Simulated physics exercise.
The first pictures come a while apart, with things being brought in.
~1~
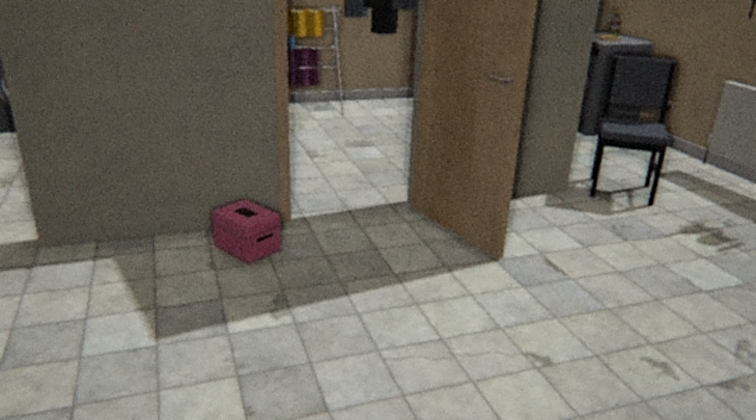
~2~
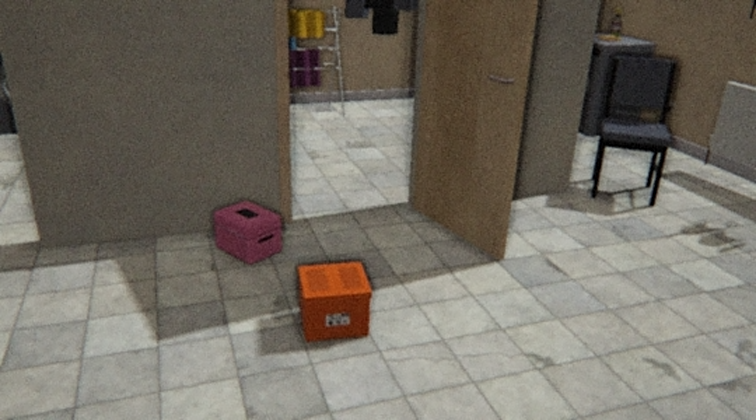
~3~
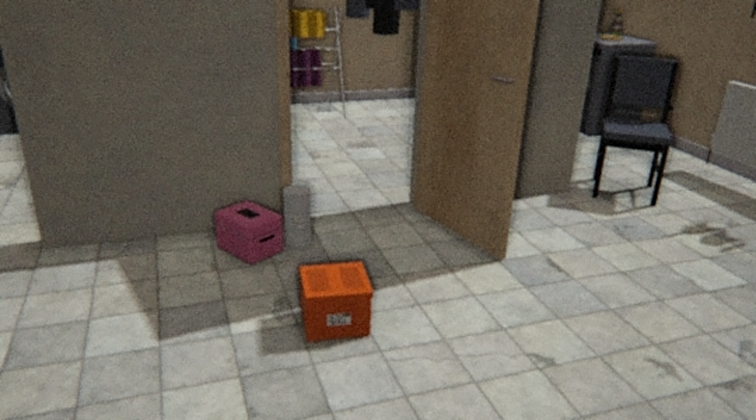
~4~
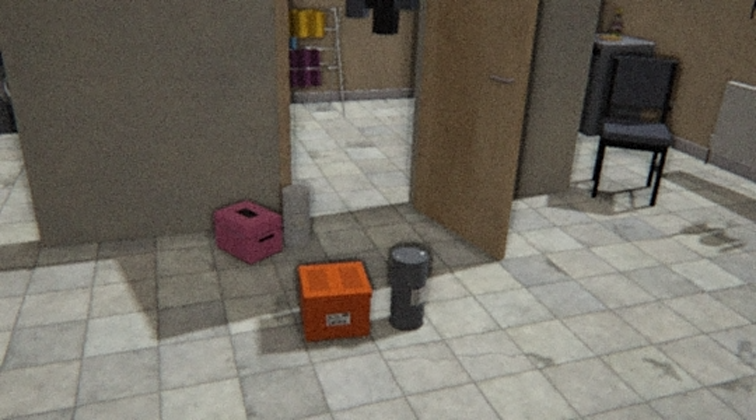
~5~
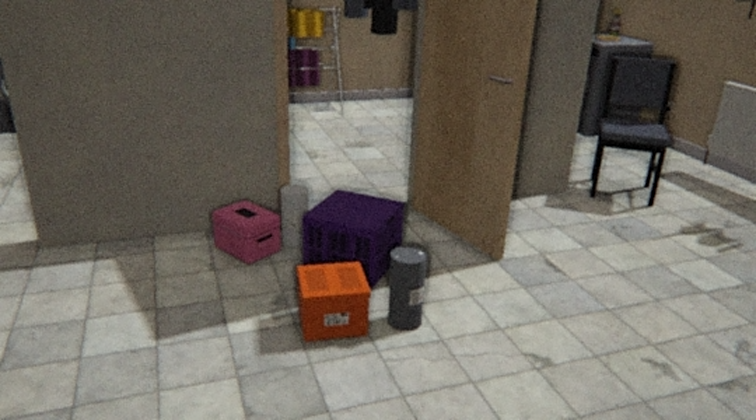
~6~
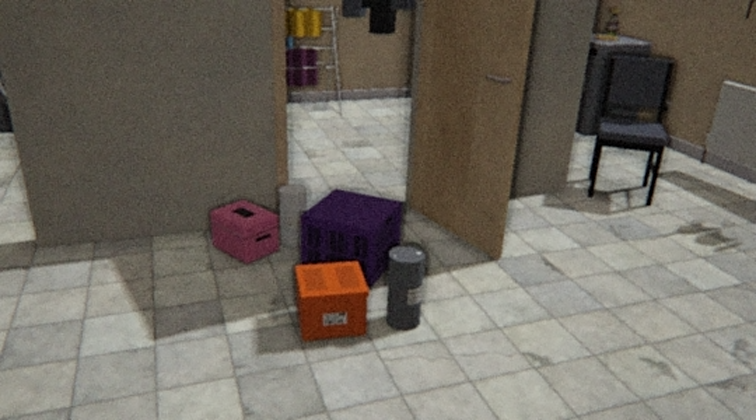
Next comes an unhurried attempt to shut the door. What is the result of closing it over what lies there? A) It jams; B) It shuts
The answer is A.
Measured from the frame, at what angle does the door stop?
It stays open at around 60°.
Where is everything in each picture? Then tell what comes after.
In the first frame, door wide open and still.
In the second frame, door wide open and still; orange tote (334, 302); pink toolbox (248, 232).
In the third frame, door wide open and still; white canister (298, 216).
In the fourth frame, door wide open and still; orange tote (334, 301); pink toolbox (248, 231).
In the fifth frame, door wide open and still; white canister (295, 216); grey canister (407, 289).
In the sixth frame, door wide open and still; purple chest (353, 236); orange tote (331, 301).
Then, 0.50 s after the last picture, open by 93°.
Then, 0.80 s after the last picture, open by 80°.
Then, 1.10 s after the last picture, open by 65°.
At rest, open by 61°; all 5 in place. Seen from the same camera at the end, purple chest near (349, 235).
